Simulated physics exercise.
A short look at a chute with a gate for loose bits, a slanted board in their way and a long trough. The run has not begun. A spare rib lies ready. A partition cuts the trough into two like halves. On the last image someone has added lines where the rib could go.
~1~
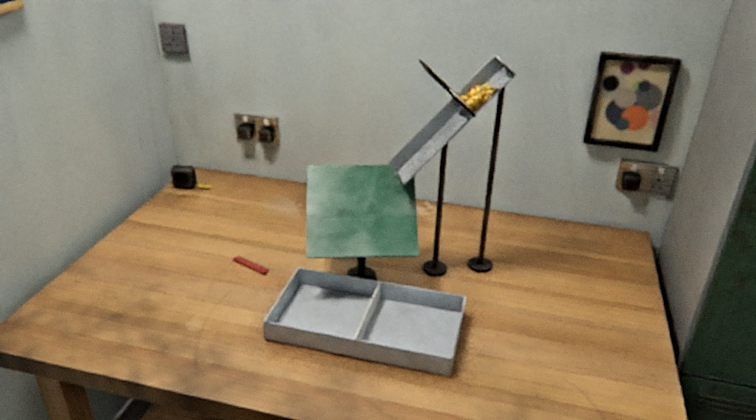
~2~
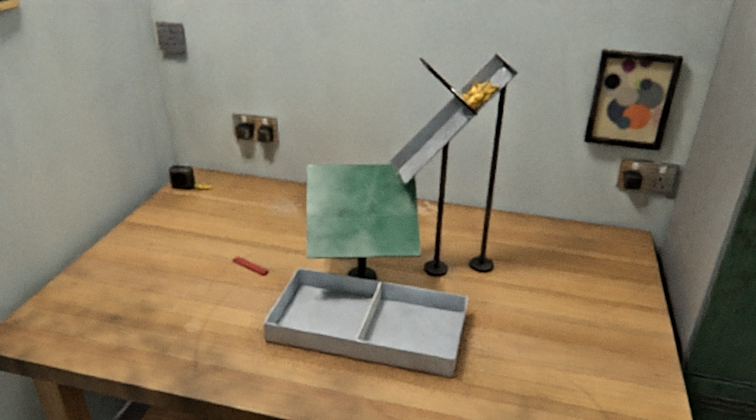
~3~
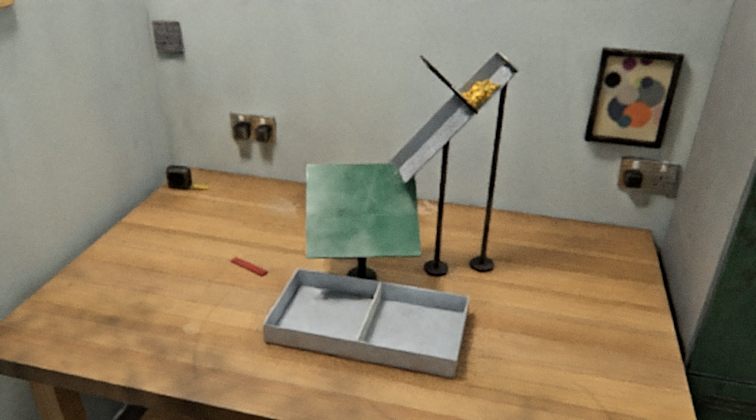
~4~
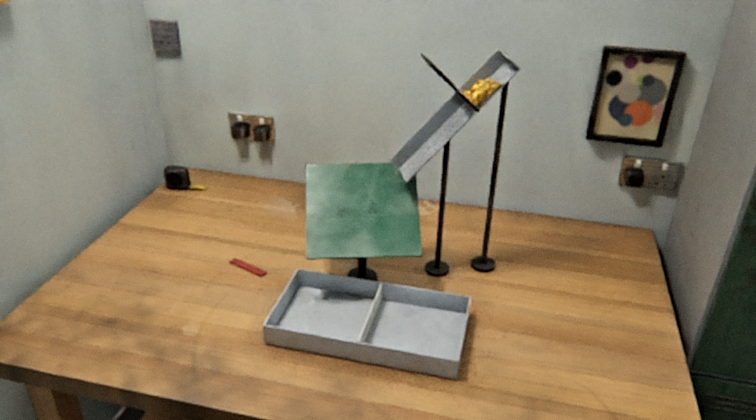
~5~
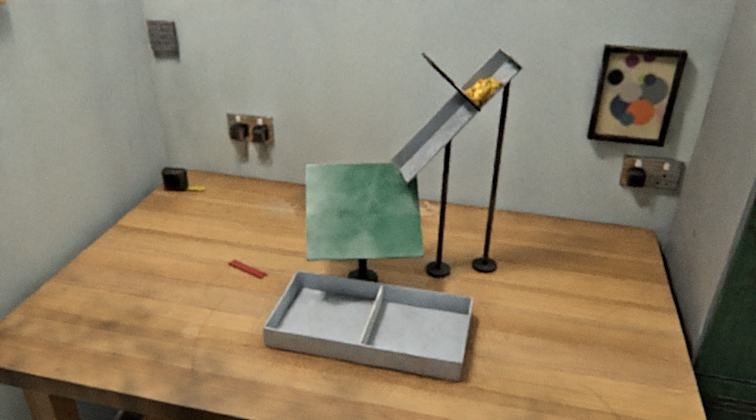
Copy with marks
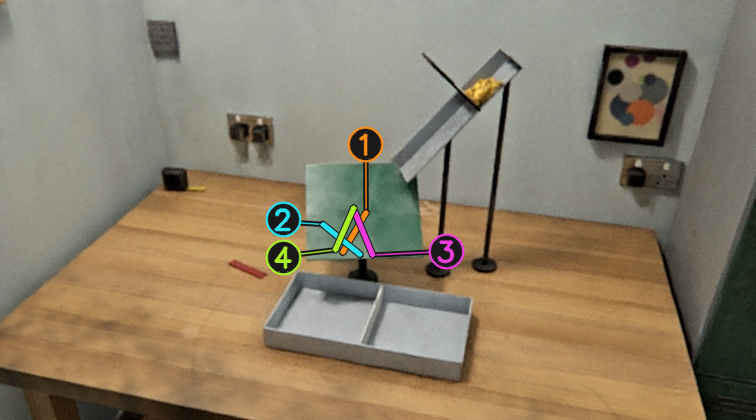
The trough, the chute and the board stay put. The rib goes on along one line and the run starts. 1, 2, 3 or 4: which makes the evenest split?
Choose 2.
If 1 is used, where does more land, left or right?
More lands on the left.
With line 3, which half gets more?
Right.
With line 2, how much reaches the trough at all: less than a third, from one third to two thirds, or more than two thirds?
Line 2 gives more than two thirds.
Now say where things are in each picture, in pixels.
The first frame shows load behind the gate at (474, 97), puffed corn balls; lip of the chute at (401, 178), sloping fairly steeply.
The second frame shows middle of the board at (363, 209), tilted fairly steeply; middle of its low edge at (364, 257); of its high edge at (361, 164).
The third frame shows front corners of the trough at (263, 324) and (456, 360); front end of its middle wall at (356, 341).
The fourth frame shows middle of the load at (477, 92); lip at (403, 176).
The fifth frame shows middle of the load at (479, 91); lip at (404, 176).
On the marked copy, line 1 from (366, 212) to (342, 252); line 2 from (322, 224) to (360, 254); line 3 from (354, 212) to (372, 255); line 4 from (353, 207) to (335, 249).
With 1, of what is caught, most in the left half, a small part in the right.
With 2, of what is caught, about half in the left half, about half in the right.
With 3, of what is caught, a small part in the left half, most in the right.
With 4, of what is caught, nearly all in the left half, a small part in the right.
